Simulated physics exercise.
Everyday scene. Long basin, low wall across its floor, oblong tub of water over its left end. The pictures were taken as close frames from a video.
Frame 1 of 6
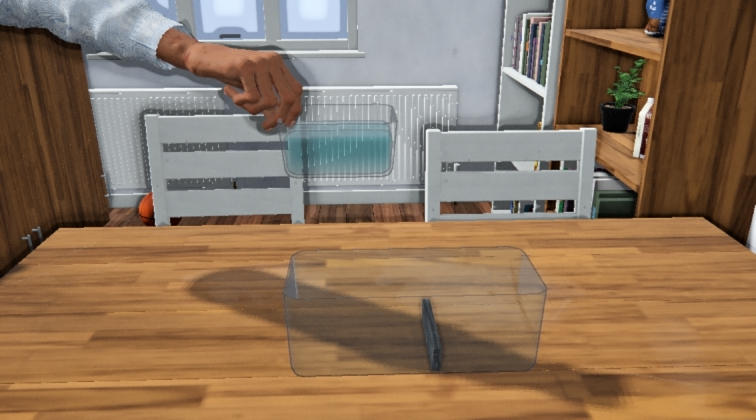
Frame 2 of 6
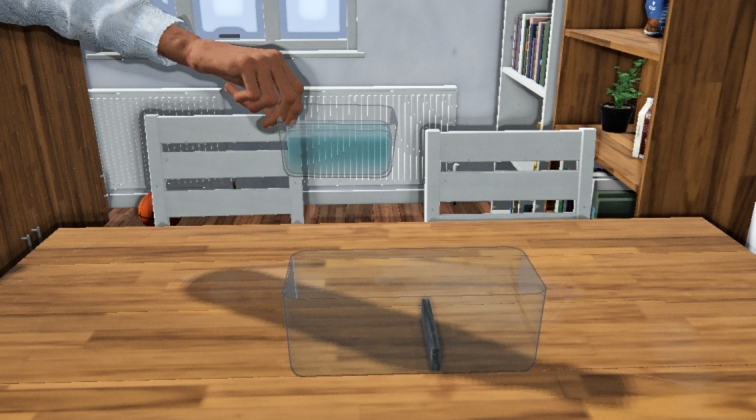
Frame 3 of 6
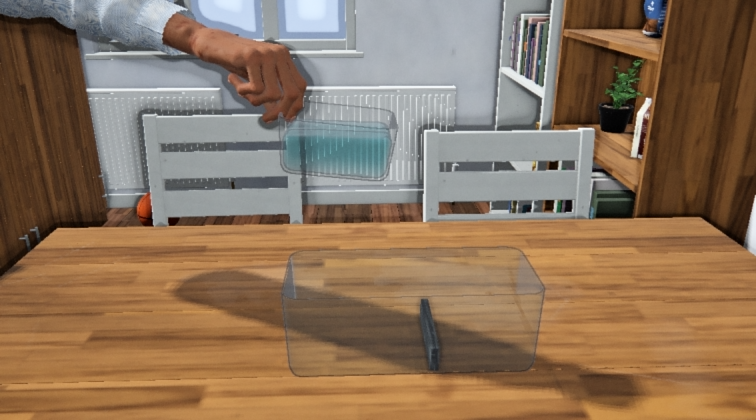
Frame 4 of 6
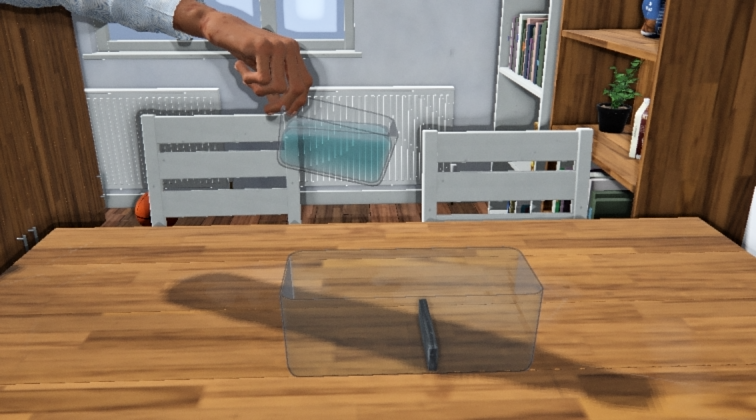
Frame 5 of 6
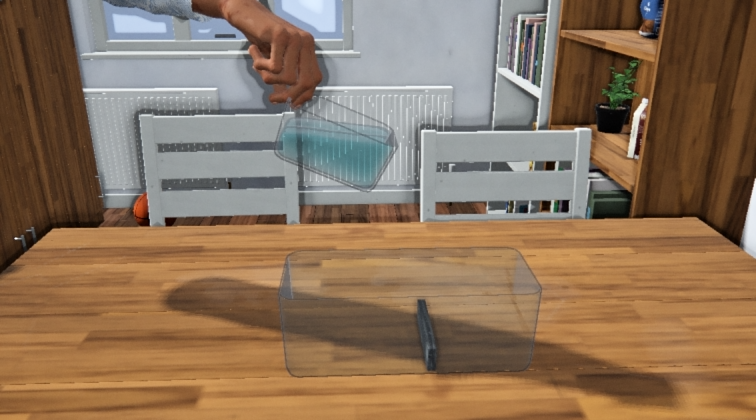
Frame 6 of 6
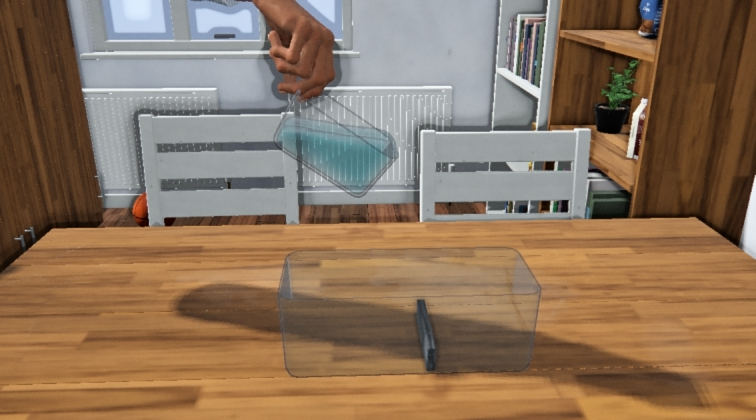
A hand tilting a clear tub of blue water steadily down to the right above a long transparent basin on a wooden table.
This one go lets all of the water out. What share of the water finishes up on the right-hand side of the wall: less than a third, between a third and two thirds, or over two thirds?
Between a third and two thirds.
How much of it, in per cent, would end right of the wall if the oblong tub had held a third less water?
Roughly 35 in a hundred.
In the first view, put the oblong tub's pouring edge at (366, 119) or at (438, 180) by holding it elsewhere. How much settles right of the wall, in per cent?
Close to 15 in a hundred, then close to 65 in a hundred.
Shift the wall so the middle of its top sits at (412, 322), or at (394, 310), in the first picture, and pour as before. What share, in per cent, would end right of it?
First try: Roughly 70 per cent; second try: 85 per cent.
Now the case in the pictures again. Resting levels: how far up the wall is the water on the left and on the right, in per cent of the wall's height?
Close to 30 for the left and 50 for the right.
A moment on, the oblong tub is tipped right over and 13 per cent is still to pour, 2 is left of the wall and 25 right of it.
Next, the oblong tub is tipped right over and 1 per cent is still to pour, 35 is left of the wall and 55 right of it.
Then the oblong tub is tipped right over and 0 per cent is still to pour, 44 is left of the wall and 50 right of it.
Later the oblong tub is tipped right over and 0 per cent is still to pour, 45 is left of the wall and 50 right of it.
Finally, 45 per cent lies left of the wall, 50 right of it and 5 outside.
